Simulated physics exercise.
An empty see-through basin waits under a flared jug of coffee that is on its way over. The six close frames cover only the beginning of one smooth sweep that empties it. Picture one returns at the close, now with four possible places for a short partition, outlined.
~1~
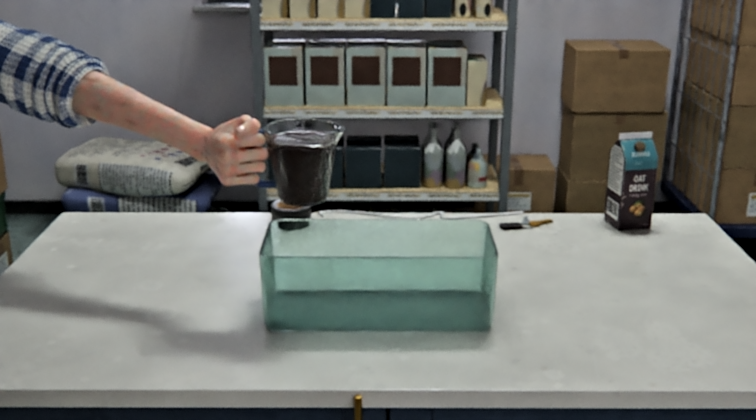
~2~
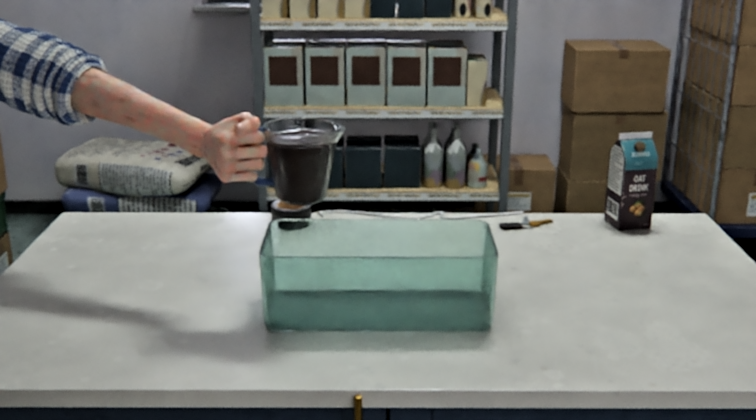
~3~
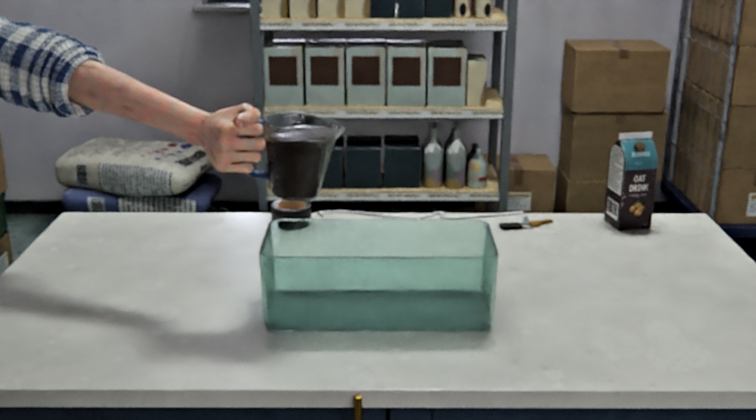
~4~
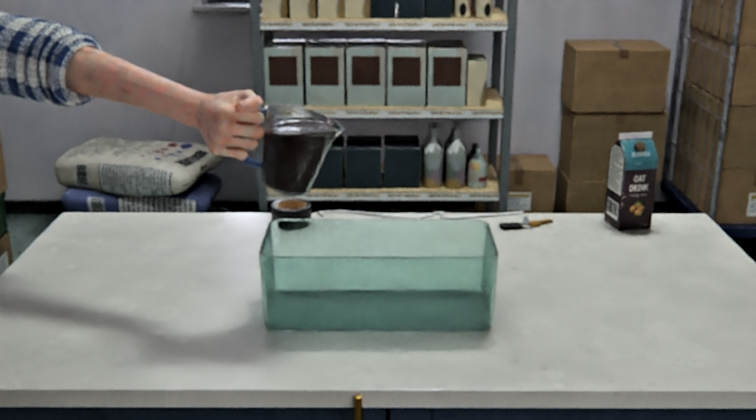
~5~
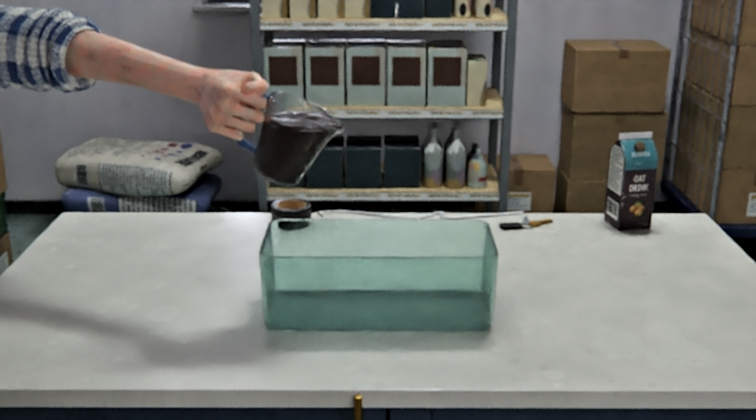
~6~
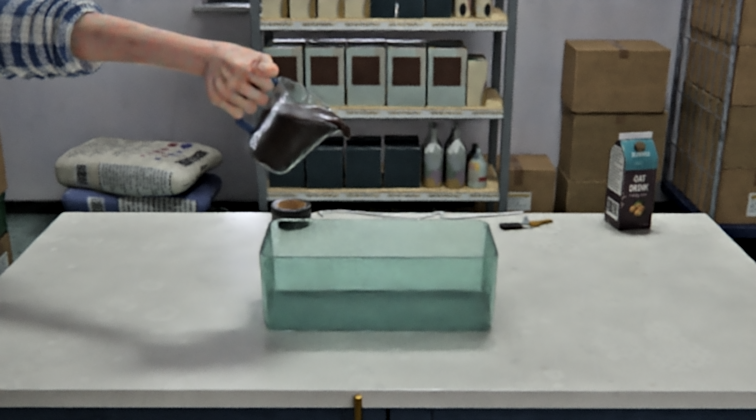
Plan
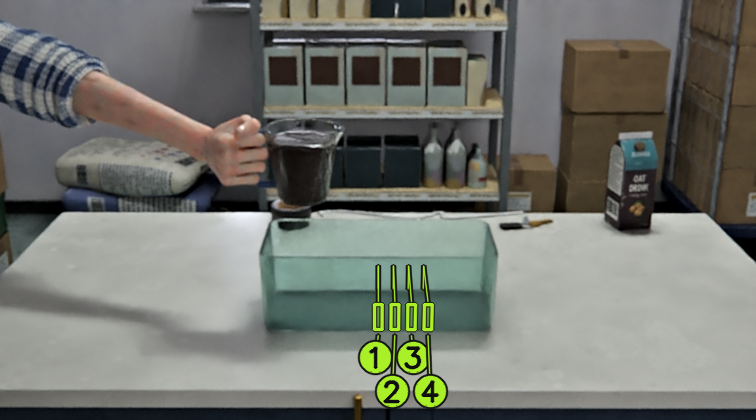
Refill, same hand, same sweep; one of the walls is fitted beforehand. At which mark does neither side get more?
Place 4.
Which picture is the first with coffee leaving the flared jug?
In picture 6.
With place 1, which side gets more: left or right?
The right side.
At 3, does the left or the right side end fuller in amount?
The right side.
On the marked copy, 1 at (378, 335); 2 at (394, 335); 3 at (411, 335); 4 at (427, 335).
With 1, about 8 % ends left of the wall and 90 % right of it.
With 2, about 9 % ends left of the wall and 88 % right of it; 3 % is lost outside.
With 3, about 17 % ends left of the wall and 79 % right of it; 4 % is lost outside.
With 4, about 52 % ends left of the wall and 44 % right of it; 4 % is lost outside.
